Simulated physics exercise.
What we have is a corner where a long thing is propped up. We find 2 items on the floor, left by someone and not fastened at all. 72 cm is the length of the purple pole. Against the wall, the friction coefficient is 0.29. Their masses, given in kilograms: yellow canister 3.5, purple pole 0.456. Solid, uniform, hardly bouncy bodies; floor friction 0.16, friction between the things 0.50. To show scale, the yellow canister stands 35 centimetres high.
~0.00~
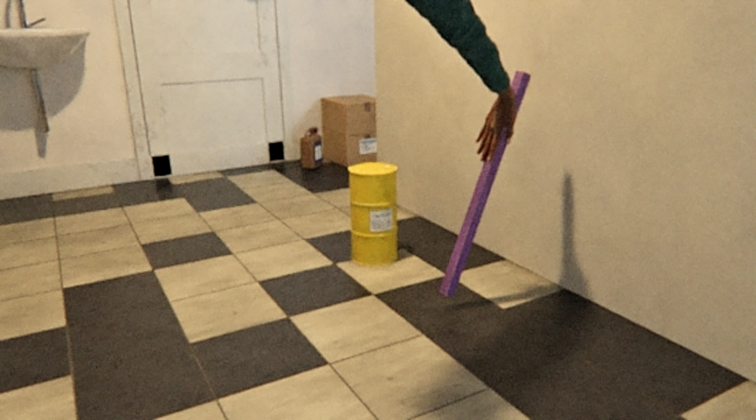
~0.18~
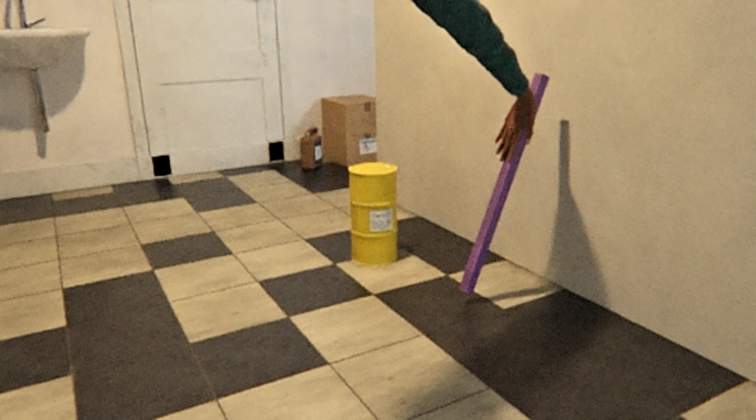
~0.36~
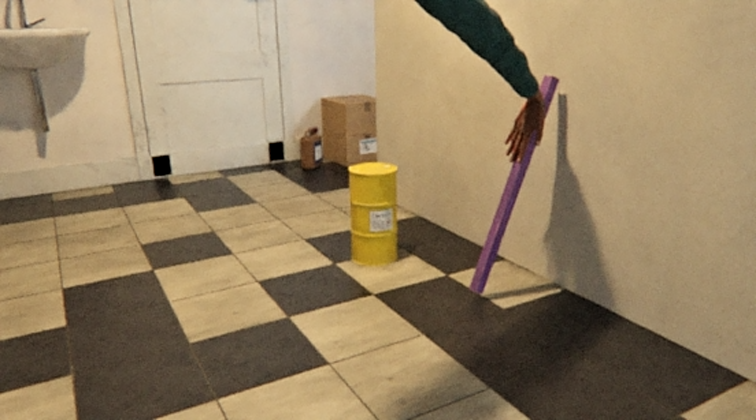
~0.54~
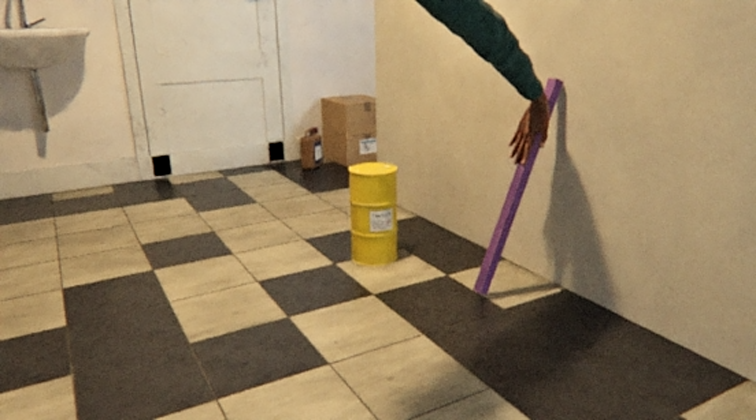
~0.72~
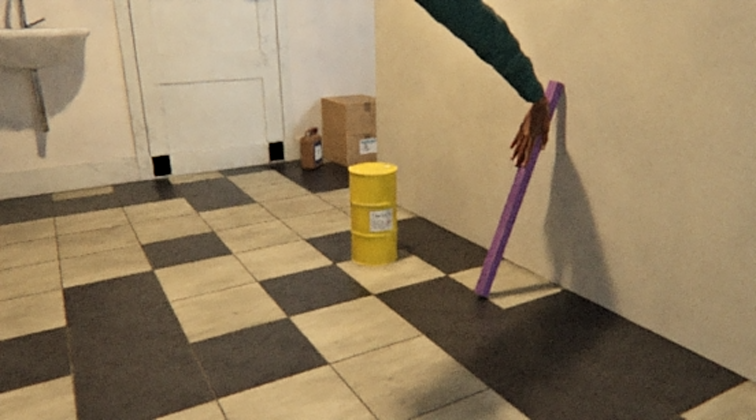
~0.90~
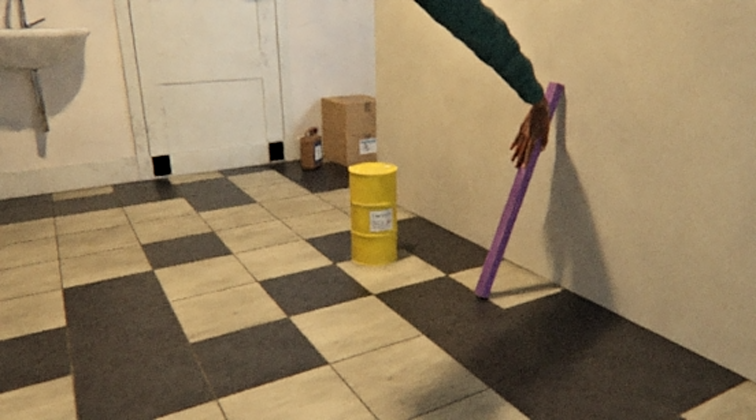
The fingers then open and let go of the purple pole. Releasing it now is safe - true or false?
False, it gives way.
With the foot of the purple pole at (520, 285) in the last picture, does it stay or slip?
Placed there, the foot grips firmly.
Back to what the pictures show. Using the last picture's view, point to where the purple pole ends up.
Look near (448, 302) in the last picture.
After 1.80 s, purple pole 25° lower than it was left near (487, 223).
After 1.90 s, purple pole 41° lower than it was left near (472, 249).
In the end (2.5 s), toppled on the floor, purple pole; yellow canister under 10 cm from the start. At the end, from the last picture's camera, purple pole near (448, 302). The pole slides down.
